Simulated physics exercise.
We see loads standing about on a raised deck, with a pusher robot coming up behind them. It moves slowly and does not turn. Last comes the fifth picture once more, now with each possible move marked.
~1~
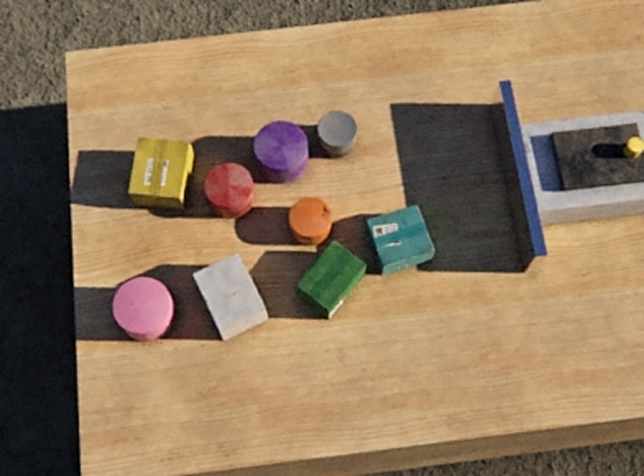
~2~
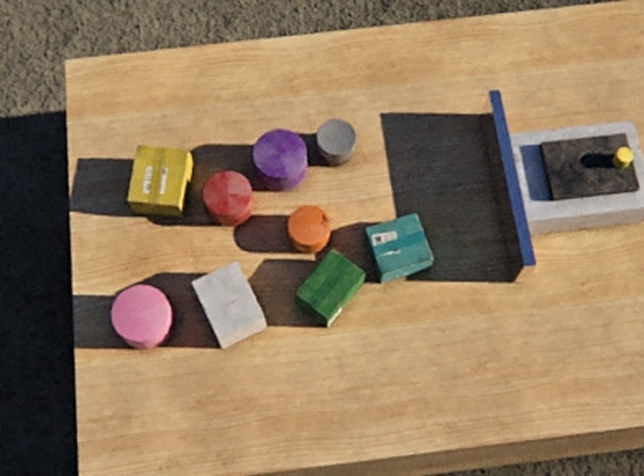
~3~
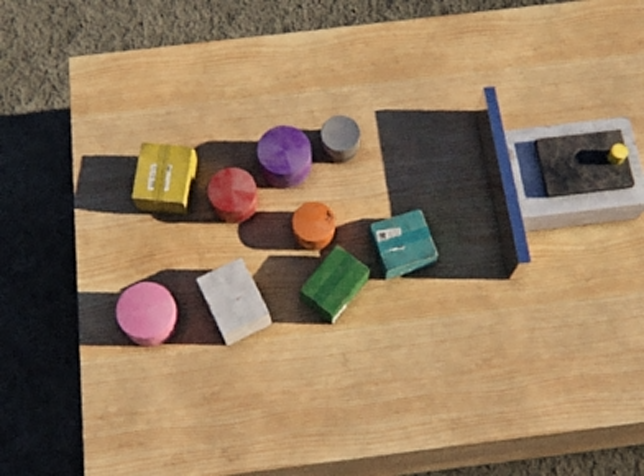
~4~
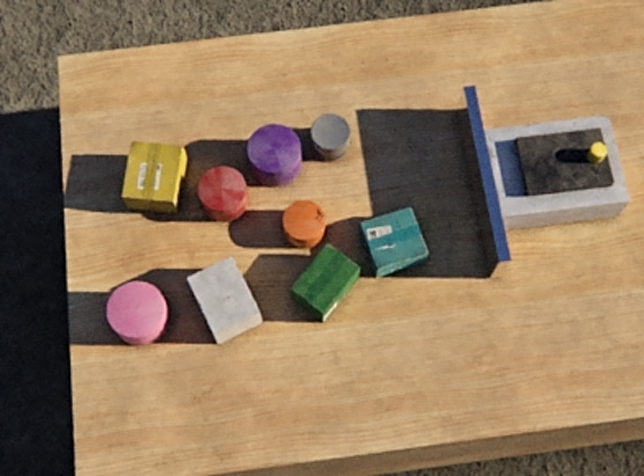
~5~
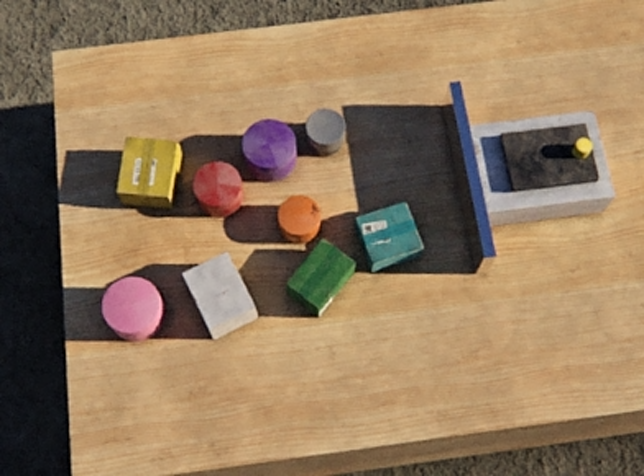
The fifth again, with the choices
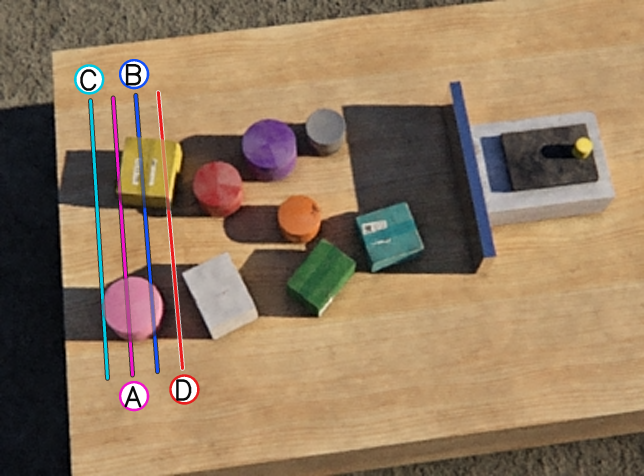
A blue-fronted machine creeping left across a wooden surface towards a cluster of nine colourful boxes and cylinders, which stay in place.
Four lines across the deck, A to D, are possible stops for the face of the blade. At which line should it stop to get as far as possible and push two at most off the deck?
It should halt at B.
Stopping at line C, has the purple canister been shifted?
Yes.
On the marked copy, A at (122, 229); B at (146, 226); C at (99, 232); D at (170, 223).
Taking B. A third of the way, robot (426, 172); grey pail (318, 134); green parcel (294, 295).
Two thirds of the way, robot (309, 187); pink canister (114, 317); yellow box (144, 171).
When it is over, robot (216, 198); yellow box (59, 177); pink canister (71, 333); none fallen.
As for the rest, A drops three; C drops three; D is within the limit but short.
